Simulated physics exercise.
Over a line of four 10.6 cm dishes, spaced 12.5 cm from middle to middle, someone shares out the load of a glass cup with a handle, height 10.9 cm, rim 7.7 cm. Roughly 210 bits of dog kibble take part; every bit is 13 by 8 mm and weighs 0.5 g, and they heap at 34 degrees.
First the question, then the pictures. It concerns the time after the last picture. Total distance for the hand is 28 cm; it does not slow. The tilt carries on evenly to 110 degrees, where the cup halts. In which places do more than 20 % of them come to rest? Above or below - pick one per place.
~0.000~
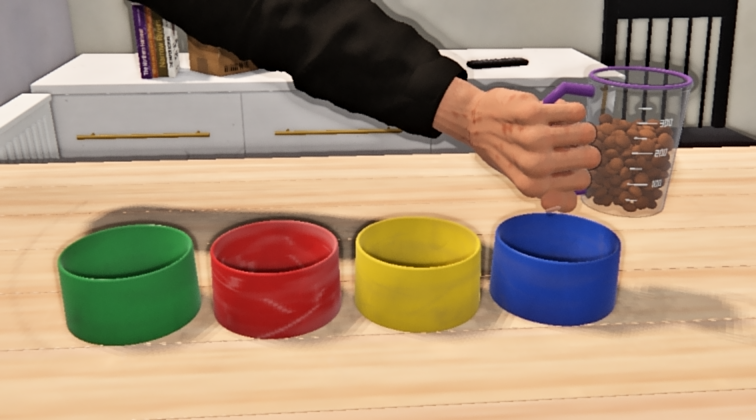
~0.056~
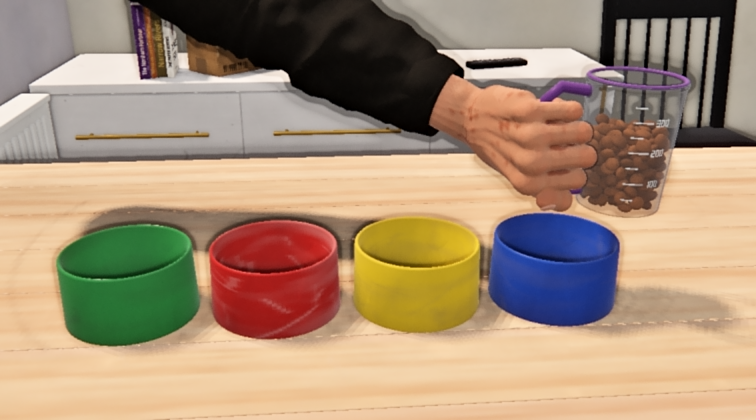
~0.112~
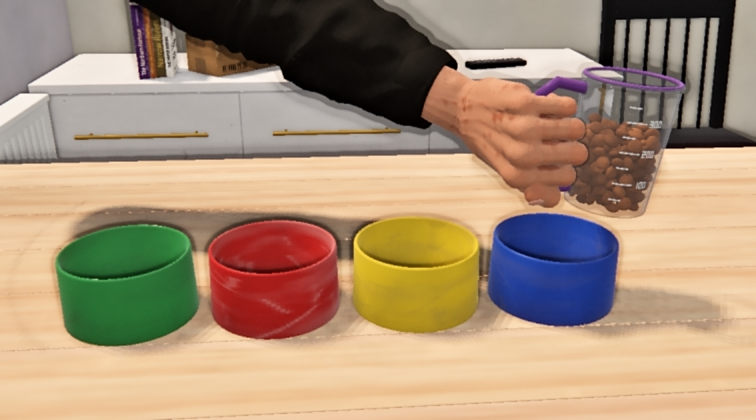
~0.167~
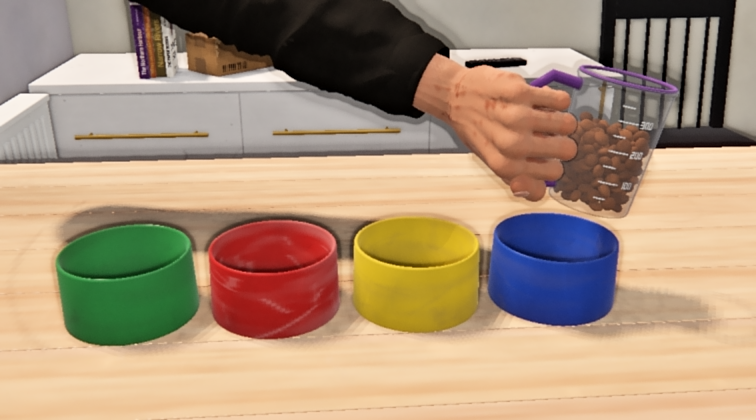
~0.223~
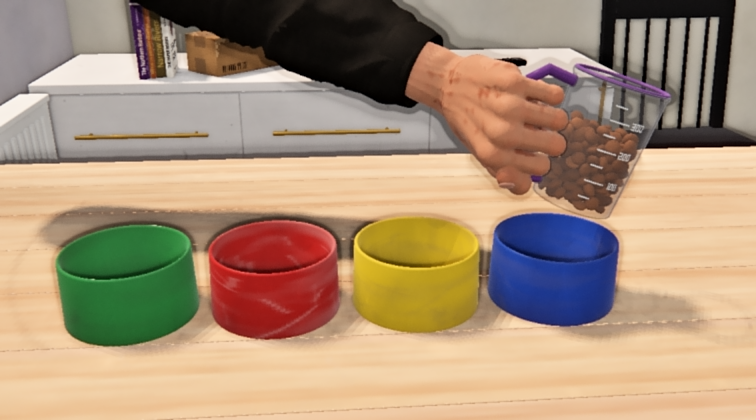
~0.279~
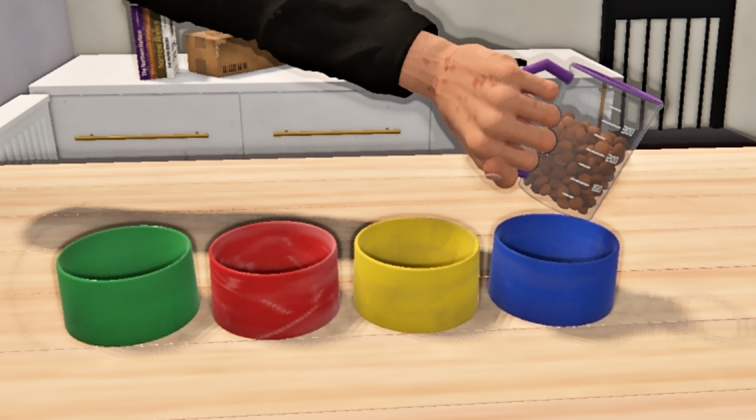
Red: Below; blue: Below; green: Below; yellow: Above; counter: Below.
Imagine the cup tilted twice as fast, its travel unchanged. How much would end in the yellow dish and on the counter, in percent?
I'd expect yellow to end at 40 and the counter at 10.
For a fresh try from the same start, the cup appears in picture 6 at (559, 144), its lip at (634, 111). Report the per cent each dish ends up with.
Kept per dish: Red = 0, blue = 0, green = 0, yellow = 90.
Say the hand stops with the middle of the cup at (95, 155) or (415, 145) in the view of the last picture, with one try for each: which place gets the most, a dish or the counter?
I'd bet on yellow for the first try and counter for the second.
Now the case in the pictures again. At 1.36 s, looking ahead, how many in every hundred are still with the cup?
I'd estimate some 70 per cent of the load.
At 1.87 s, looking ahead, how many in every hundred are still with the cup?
It comes out close to 35 per cent.
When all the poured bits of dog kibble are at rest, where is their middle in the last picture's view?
At about (404, 281).
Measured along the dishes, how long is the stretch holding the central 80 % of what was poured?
About 7 cm.
After 0.93 s, tilt 88 degrees; cup holds 100 %.
Then, at 1.36 s, tilt 110 degrees; cup holds 70 %, yellow 25 %.
Then, at 1.87 s, tilt 110 degrees; cup holds 35 %, yellow 60 %.
In the end, at 3.9 s, red 0 %, blue 0 %, green 0 %, yellow 85 %, counter 5 %, cup 10 %.
